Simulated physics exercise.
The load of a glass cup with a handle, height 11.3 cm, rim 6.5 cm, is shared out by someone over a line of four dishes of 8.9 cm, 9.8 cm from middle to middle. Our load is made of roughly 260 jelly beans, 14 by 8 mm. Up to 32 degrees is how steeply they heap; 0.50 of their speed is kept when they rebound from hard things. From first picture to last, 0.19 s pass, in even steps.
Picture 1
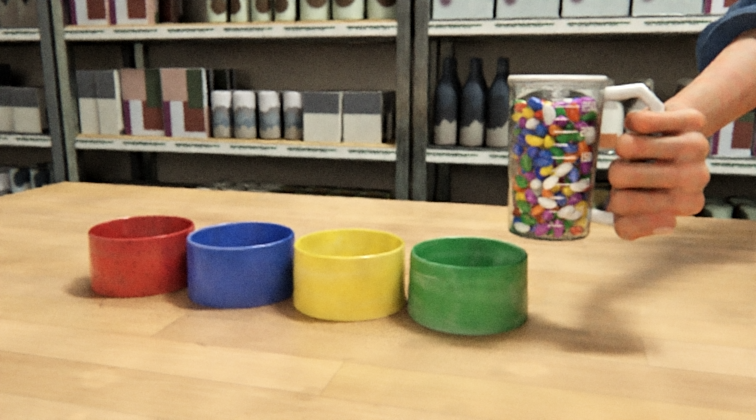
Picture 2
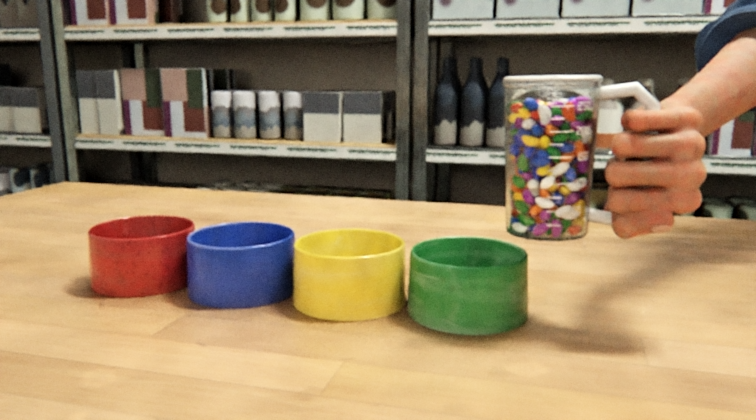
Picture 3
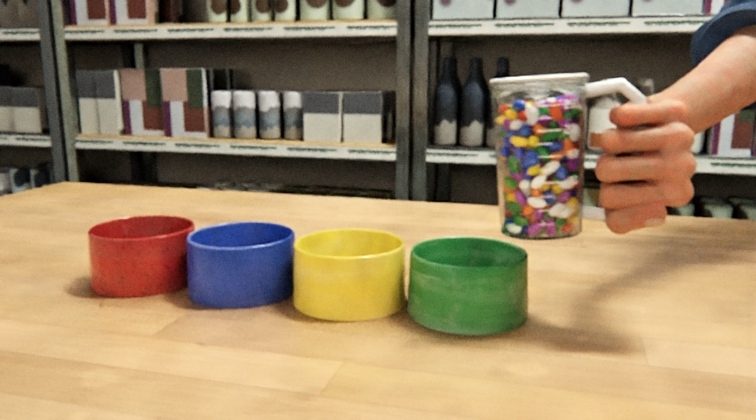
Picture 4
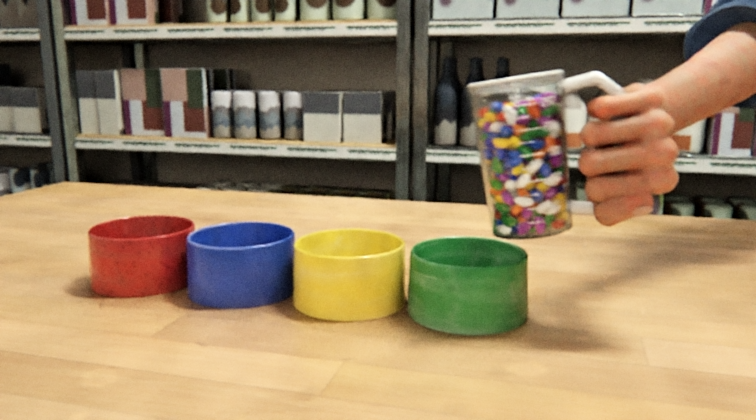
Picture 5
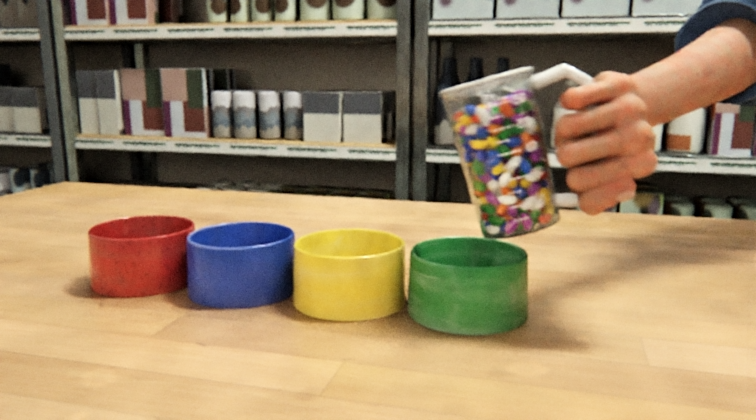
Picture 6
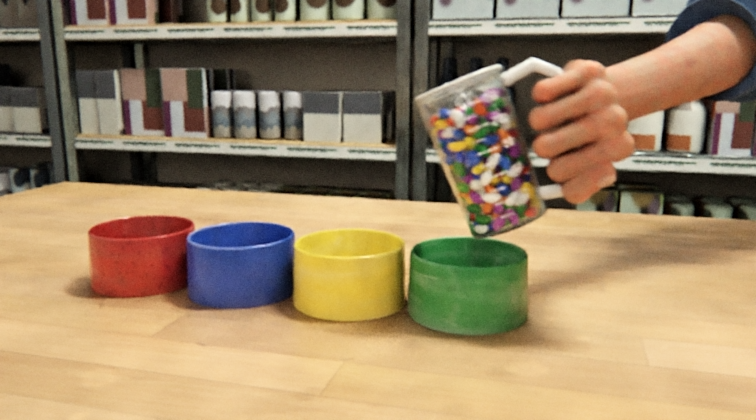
At first, a hand holds a clear, handled cup of colorful jelly beans upright above a wooden table, to the right of a row of red, blue, yellow and green dishes. The hand then moves the cup left, slowly and then faster, tilting it leftward until it leans above the green dish.
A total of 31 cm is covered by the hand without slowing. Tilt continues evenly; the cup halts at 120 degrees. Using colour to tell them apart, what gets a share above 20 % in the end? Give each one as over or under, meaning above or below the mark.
Red: Over, blue: Under, green: Under, yellow: Under, counter: Over.
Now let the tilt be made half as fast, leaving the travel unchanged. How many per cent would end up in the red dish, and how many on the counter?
In that case the red dish gets 90 while the counter gets 10.
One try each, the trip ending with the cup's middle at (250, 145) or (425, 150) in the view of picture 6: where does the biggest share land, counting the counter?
Red; yellow.
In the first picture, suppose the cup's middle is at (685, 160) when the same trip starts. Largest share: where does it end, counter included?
Result - top receiver is blue.
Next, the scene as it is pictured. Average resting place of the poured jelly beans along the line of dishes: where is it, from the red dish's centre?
Offset: About 3 cm, leftward.
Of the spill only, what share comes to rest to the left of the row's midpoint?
That works out to close to 100 per cent.
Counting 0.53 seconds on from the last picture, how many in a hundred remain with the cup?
About 90 per cent.
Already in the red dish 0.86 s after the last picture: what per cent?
Estimate: Near 70 %.
Then, 0.32 s after the last picture, tilt 80 degrees; cup holds 100 %.
Then, 0.53 s after the last picture, tilt 116 degrees; cup holds 90 %, red 10 %.
Then, 0.86 s after the last picture, tilt 120 degrees; cup holds 0 %, red 70 %.
In the end, red 70 %, blue 0 %, green 0 %, yellow 0 %, counter 30 %.
